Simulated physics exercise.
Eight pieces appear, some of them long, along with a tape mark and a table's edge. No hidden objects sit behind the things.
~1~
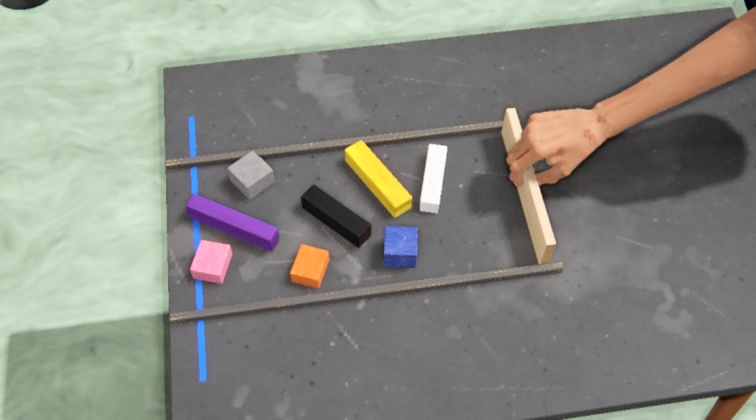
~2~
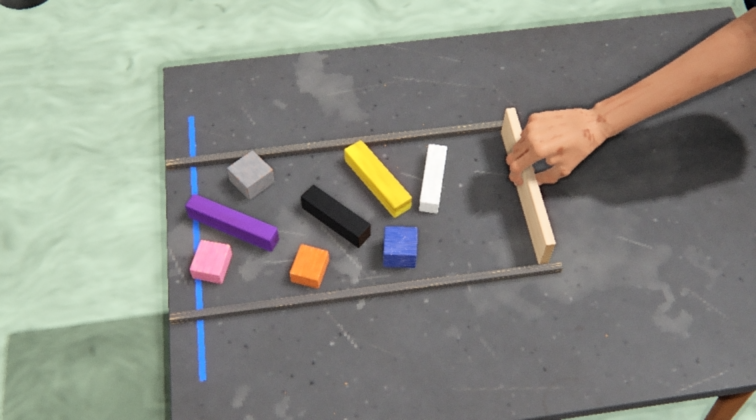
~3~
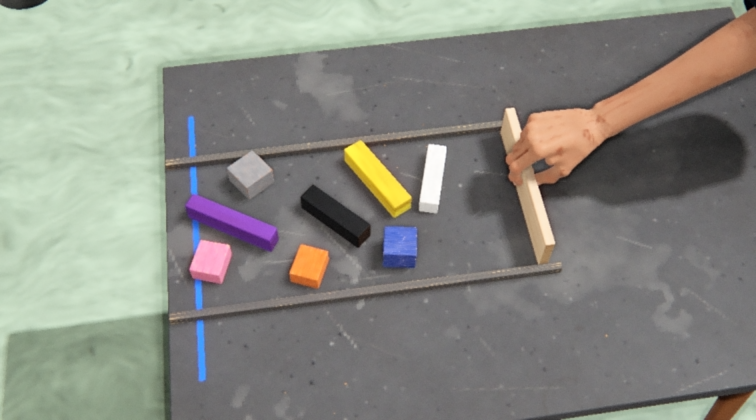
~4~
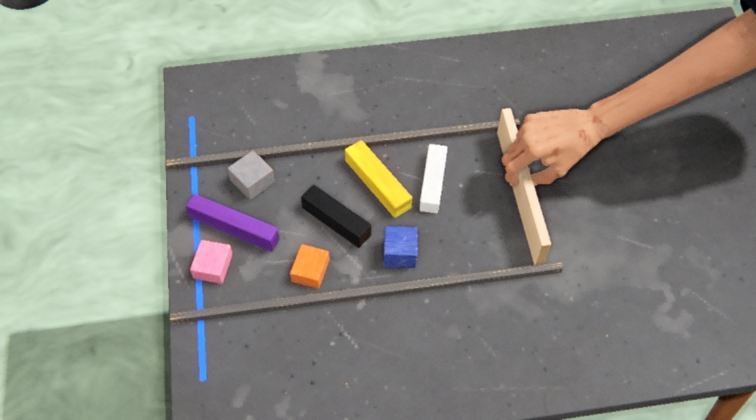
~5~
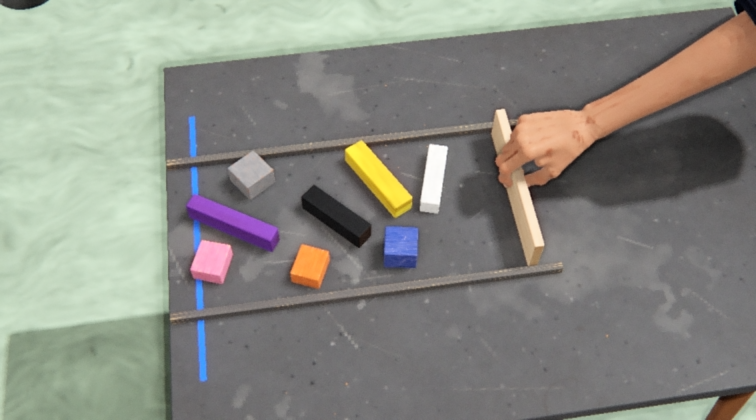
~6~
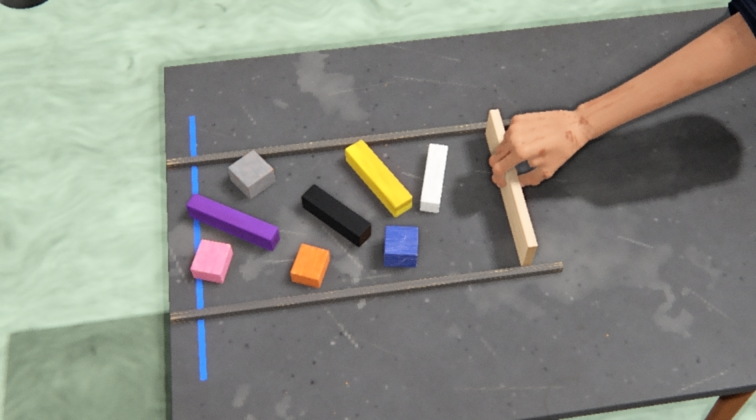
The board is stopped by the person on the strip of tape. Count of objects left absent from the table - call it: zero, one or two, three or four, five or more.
My call is five or more.
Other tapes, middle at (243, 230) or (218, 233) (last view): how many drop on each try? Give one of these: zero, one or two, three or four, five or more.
The counts, in order, are either one or two and either three or four.
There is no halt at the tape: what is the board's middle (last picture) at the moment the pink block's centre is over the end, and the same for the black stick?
About (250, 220), and (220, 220) for the other.
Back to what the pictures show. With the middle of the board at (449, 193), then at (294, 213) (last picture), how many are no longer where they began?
First 1, after that 8.
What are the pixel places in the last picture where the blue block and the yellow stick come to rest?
They come to rest around (181, 281) and (166, 201).
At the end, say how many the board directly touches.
Contact count: 2.
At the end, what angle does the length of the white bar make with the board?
The angle is some 0°.
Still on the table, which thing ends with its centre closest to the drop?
Yellow stick.
Early on, none off yet; pink block at rest near (212, 261); purple stick at rest near (233, 222); grey block at rest near (252, 175).
A while later, none off yet; pink block moving near (206, 265); purple stick travelled a little near (216, 231); grey block travelled about its own width near (228, 174).
Finally, the number that fall off is five or more; lost, black stick, orange block, grey block, purple stick and pink block.
